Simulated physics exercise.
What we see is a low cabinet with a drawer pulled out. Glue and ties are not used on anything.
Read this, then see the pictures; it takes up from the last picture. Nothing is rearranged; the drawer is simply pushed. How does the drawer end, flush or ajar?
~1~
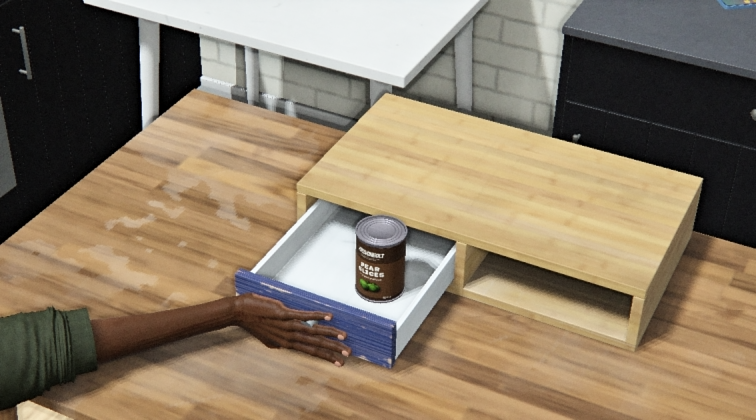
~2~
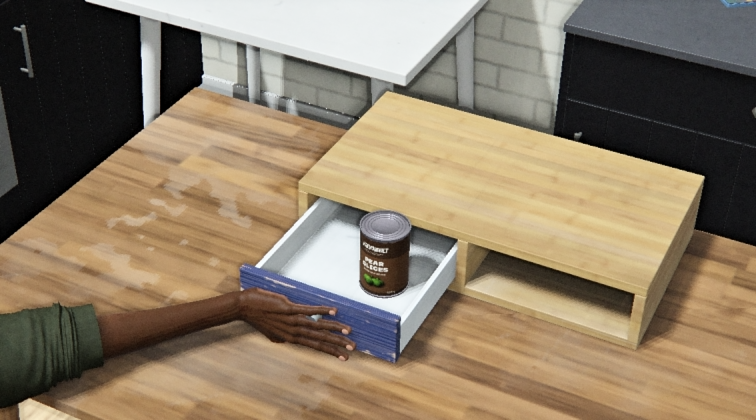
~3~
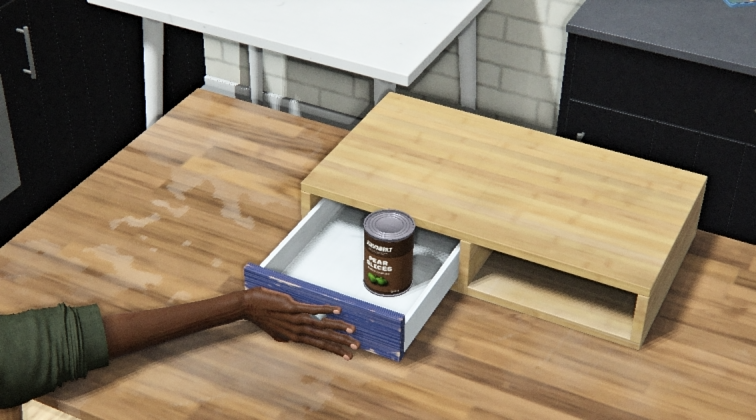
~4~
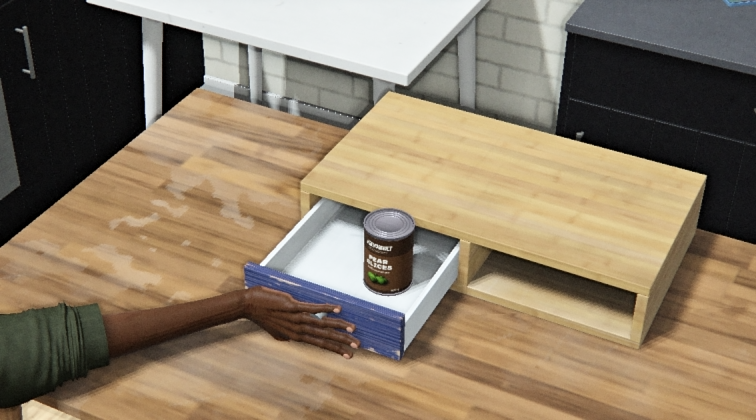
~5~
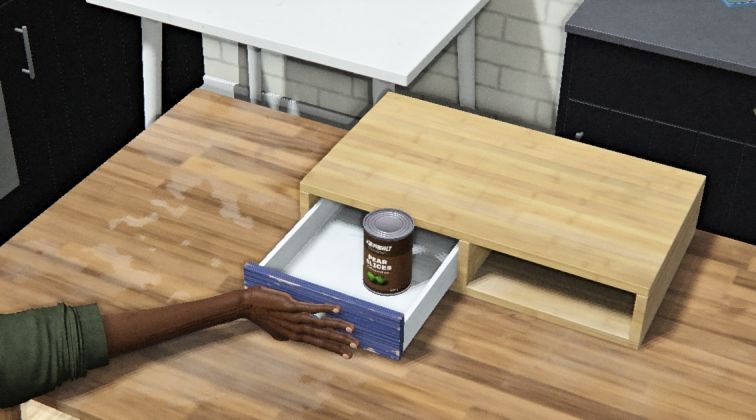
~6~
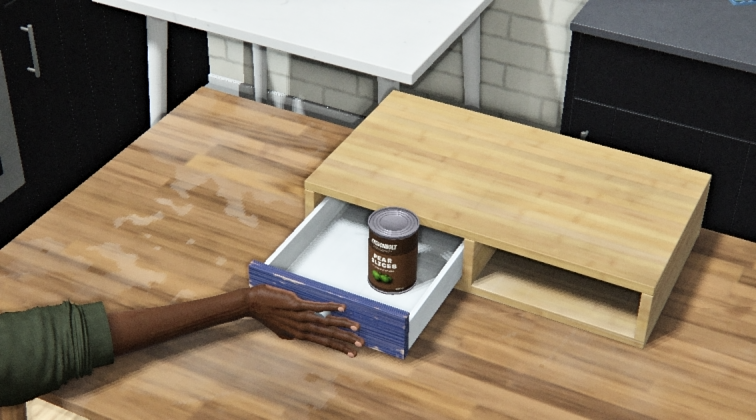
Result: Drawer blocked partway.
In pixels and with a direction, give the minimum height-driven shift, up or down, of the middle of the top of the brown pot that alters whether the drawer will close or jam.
Close to 20 pixels in the downward direction.
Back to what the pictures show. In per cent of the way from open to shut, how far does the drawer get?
The drawer gets around 55 per cent of the way.
Then, 0.32 s on from there, drawer starting in.
Then, 0.50 s on from there, drawer about half in.
In the end, the drawer will not close.
